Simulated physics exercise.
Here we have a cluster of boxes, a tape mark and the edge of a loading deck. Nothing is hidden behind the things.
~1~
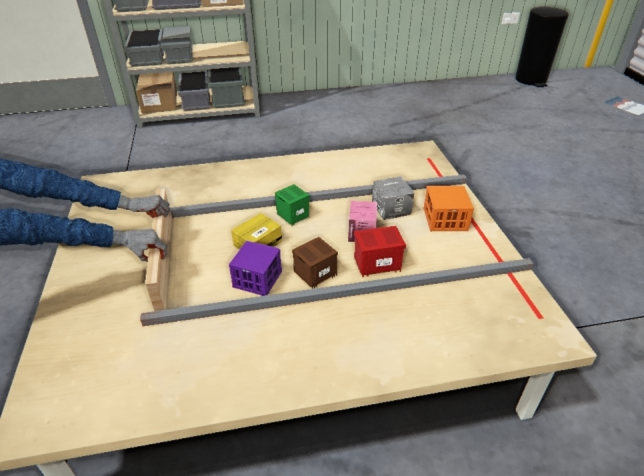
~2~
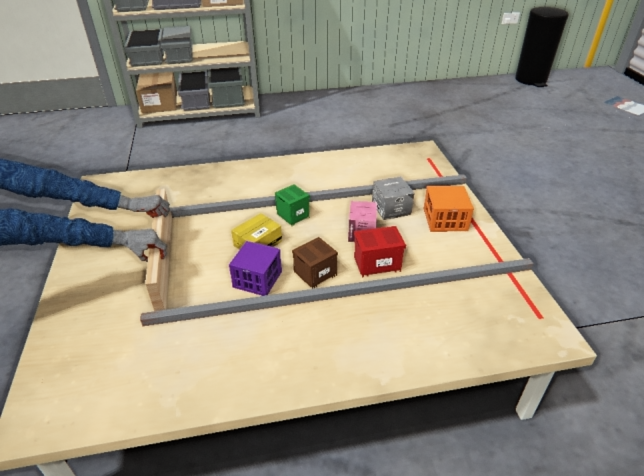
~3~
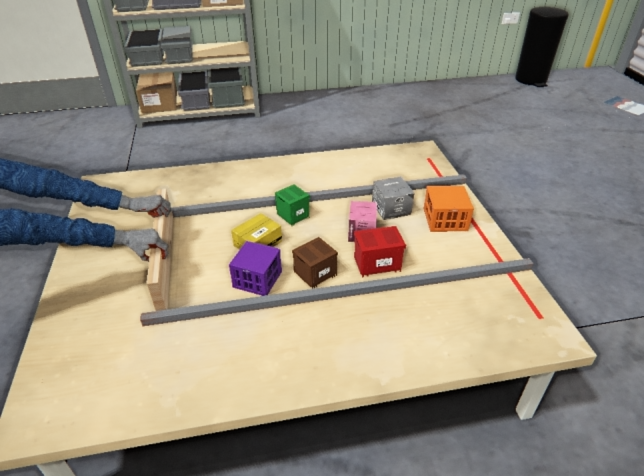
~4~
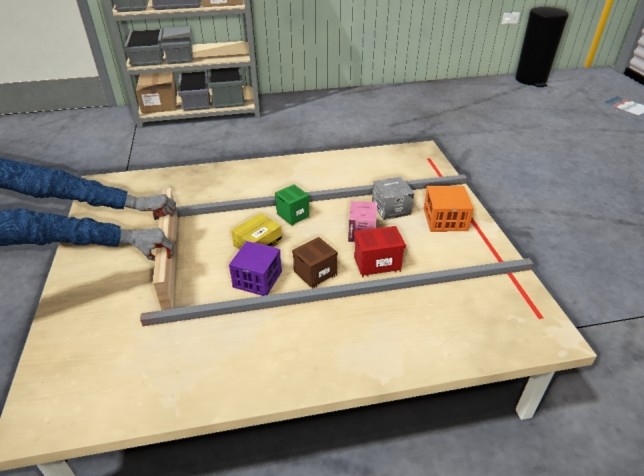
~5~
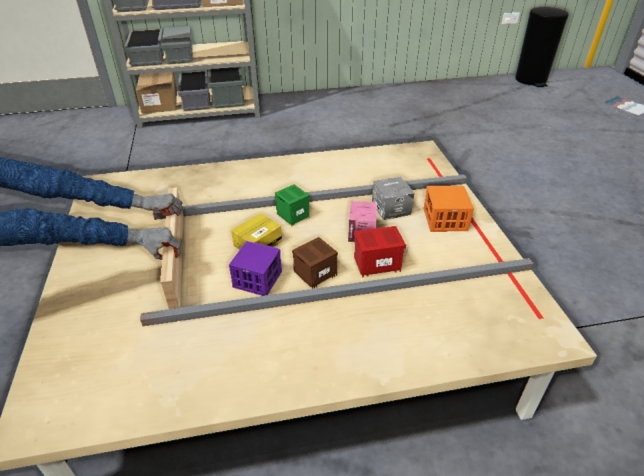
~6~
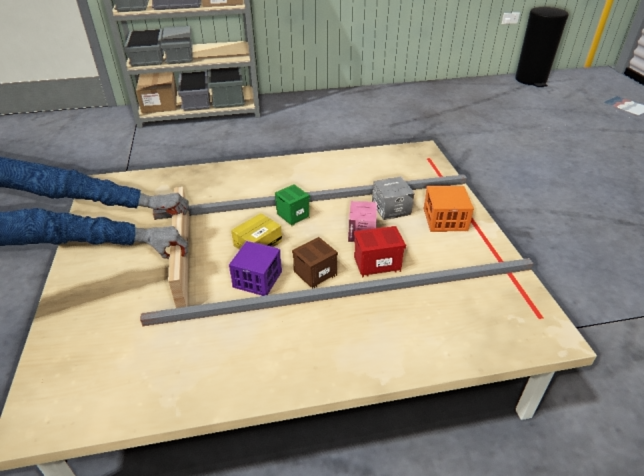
Two gloved hands slide a wooden plank slightly right between rails, while the colored boxes stay still.
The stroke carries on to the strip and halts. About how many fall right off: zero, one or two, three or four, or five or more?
The number that fall off is five or more.
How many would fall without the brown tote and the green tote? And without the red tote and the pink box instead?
It would be 3 and 3.
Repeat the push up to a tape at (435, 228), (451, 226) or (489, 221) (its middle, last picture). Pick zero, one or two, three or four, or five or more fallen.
The falls would be one or two; either three or four; at least five.
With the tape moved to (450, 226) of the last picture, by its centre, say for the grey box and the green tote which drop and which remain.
The grey box remains up, the green tote does not fall.
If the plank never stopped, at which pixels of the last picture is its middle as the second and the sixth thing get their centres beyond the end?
At (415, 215) for the second, at (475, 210) for the sixth.
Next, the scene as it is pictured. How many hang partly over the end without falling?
It comes to 3.
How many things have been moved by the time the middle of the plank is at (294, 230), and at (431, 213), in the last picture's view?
5 and 8.
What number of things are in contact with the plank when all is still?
It touches 3.
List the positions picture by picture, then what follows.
Orange crate (448, 208); grey box (393, 198); red tote (379, 251); plank (161, 247); tape (474, 223), in the first picture.
Grey box (393, 198); yellow parcel (257, 236), in the second picture.
Red tote (379, 252); purple crate (256, 268), in the third picture.
Orange crate (448, 208); pink box (363, 222), in the fourth picture.
Grey box (393, 198); brown tote (315, 263), in the fifth picture.
Orange crate (448, 208); grey box (393, 198); red tote (379, 252); plank (180, 244); tape (474, 223), in the sixth picture.
Soon after, none off yet; orange crate at rest near (448, 208); grey box at rest near (393, 198); red tote displaced about its own width near (406, 248).
In the end, the number that fall off is five or more; gone, brown tote, pink box, red tote, grey box and orange crate.
